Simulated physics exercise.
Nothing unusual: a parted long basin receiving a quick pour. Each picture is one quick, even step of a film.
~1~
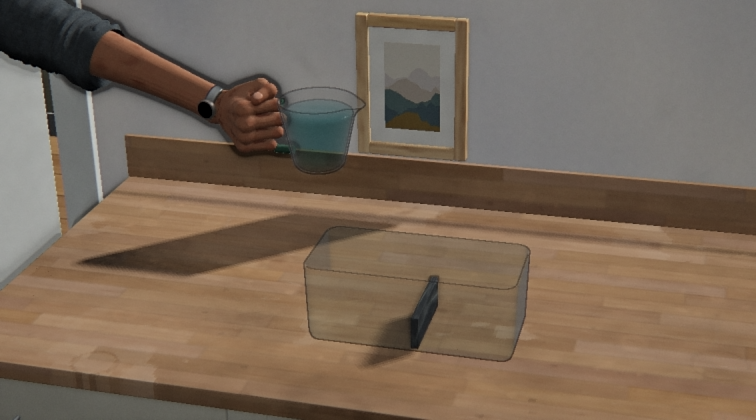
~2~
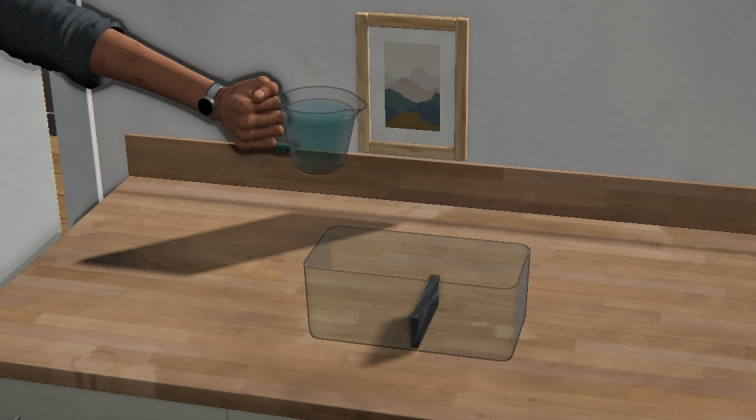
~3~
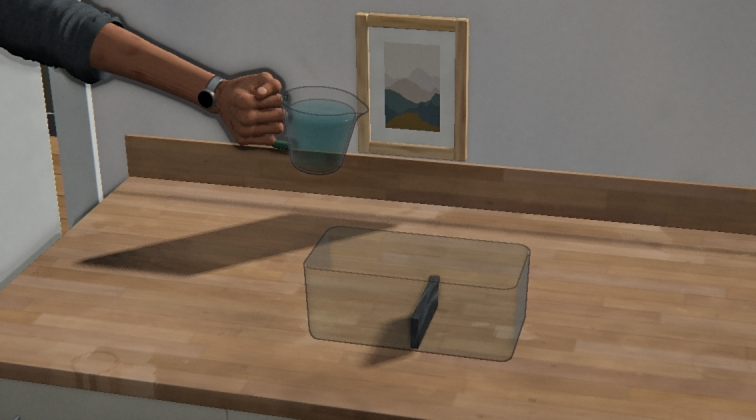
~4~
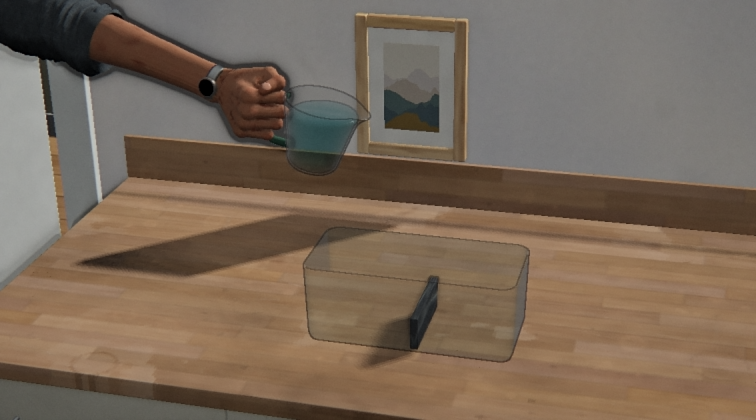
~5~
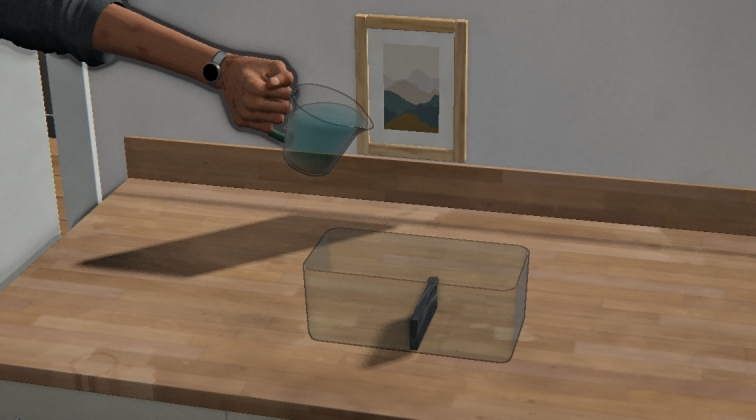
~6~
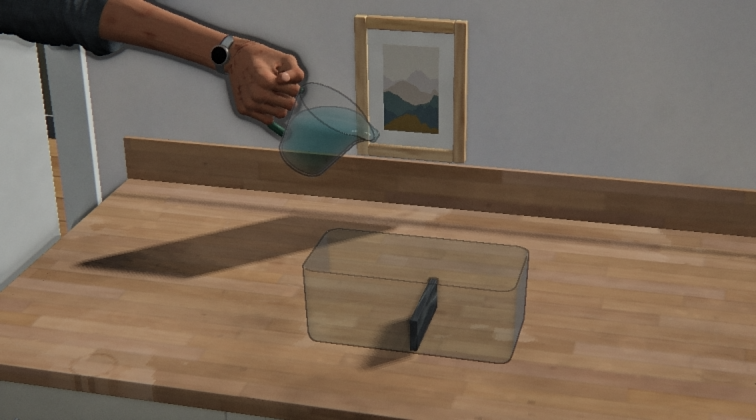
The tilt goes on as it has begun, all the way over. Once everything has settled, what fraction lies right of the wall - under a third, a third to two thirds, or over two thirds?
Smaller than a third.
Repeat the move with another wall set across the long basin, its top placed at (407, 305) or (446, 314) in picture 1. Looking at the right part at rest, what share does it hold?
The first one comes to 50 percent, while the second comes to 15 percent.
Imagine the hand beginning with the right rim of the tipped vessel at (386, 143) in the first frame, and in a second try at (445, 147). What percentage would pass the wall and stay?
You'd get 35 percent from the first and 90 percent from the second.
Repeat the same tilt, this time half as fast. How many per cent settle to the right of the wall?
Estimate: Around 30 %.
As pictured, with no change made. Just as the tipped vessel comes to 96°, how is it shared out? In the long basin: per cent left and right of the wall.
Left 15 %, right 10 %.
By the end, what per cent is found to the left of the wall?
Roughly 80 %.
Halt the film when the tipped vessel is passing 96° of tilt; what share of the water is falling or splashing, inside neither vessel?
Airborne share: Approx. 35 %.
A moment on, the tilt is 96° and 37 per cent is still to pour, 16 is left of the wall and 10 right of it.
Next, the tilt is 113° and 2 per cent is still to pour, 75 is left of the wall and 14 right of it.
Then the tilt is 113° and 0 per cent is still to pour, 79 is left of the wall and 17 right of it.
Later the tilt is 113° and 0 per cent is still to pour, 78 is left of the wall and 18 right of it.
At rest 78 per cent lies left of the wall, 18 right of it and 4 outside.
